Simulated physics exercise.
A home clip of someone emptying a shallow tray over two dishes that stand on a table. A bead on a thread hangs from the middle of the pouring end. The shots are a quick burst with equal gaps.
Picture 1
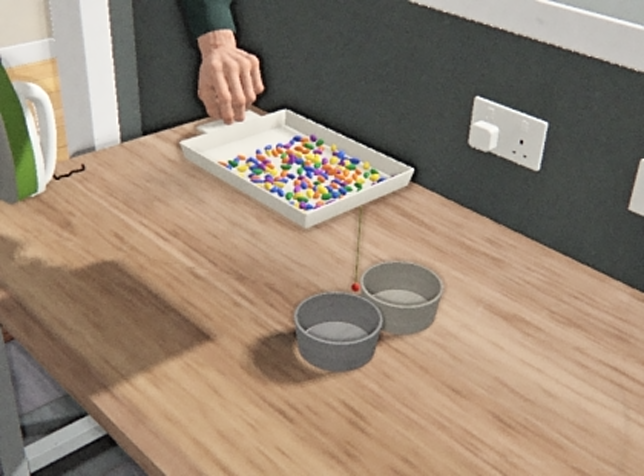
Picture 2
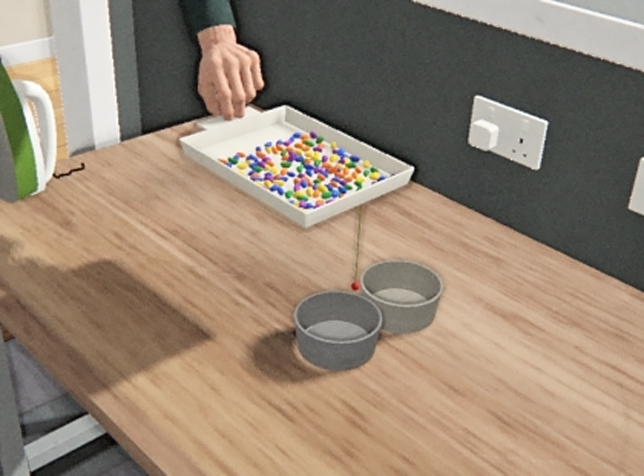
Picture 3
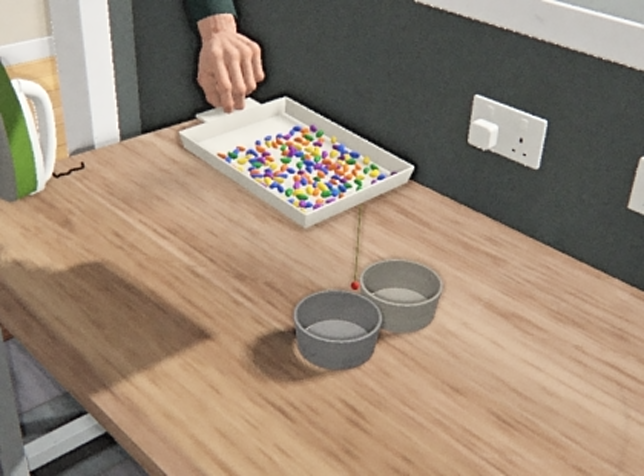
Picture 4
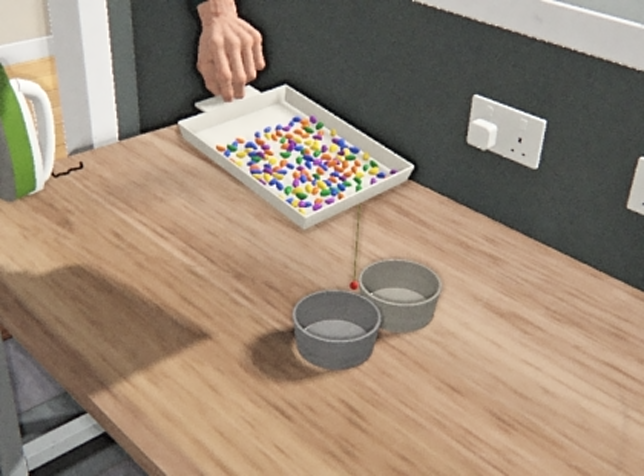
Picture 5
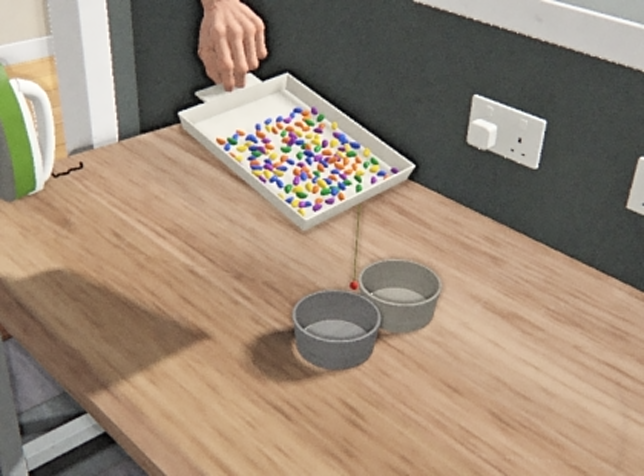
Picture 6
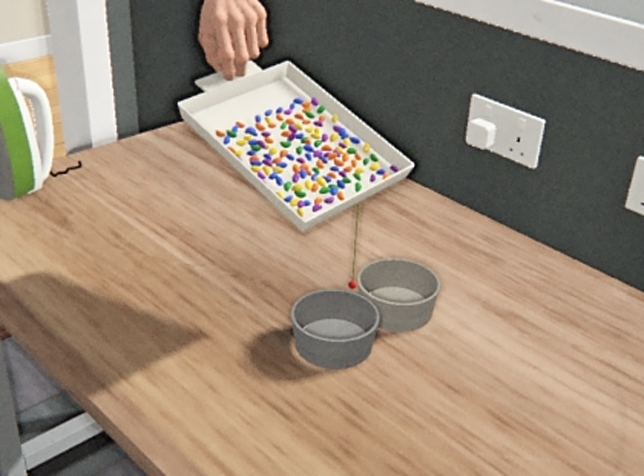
The clip shows a hand gripping a shallow white tray of colourful sweets above two grey dishes on a wooden table, gradually raising the handle end while the pouring end tilts slightly lower at its left corner.
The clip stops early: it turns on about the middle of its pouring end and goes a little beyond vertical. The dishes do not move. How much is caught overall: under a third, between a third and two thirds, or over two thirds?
In the dishes lies from one third to two thirds of it.
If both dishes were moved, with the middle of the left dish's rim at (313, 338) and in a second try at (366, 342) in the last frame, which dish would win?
One: The left one. Two: The dish on the left.
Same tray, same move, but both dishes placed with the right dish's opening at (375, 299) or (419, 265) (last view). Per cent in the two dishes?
About 70 and 10 per cent.
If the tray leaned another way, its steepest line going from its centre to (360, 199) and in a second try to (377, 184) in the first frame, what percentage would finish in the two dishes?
About 40 and 90 per cent.
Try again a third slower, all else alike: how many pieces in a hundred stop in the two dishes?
It comes to 40 per cent or so.
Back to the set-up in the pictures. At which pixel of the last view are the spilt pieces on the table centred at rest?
At about (359, 394).
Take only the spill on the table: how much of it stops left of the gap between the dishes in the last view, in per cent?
It comes to 50 per cent or so.
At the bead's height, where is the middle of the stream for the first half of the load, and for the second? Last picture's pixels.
The first part at (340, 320); the rest at (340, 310).
Just after the last frame, tray tipped steeply; every one on the tray.
A moment on, tray tipped right over; almost all on the tray; just a few outside both; just a few in the air.
Further on, tray tipped past a quarter turn; roughly half in the left dish; roughly half outside both.
When it is over, tray tipped past a quarter turn; roughly half in the left dish; not one in the right dish; roughly half outside both.
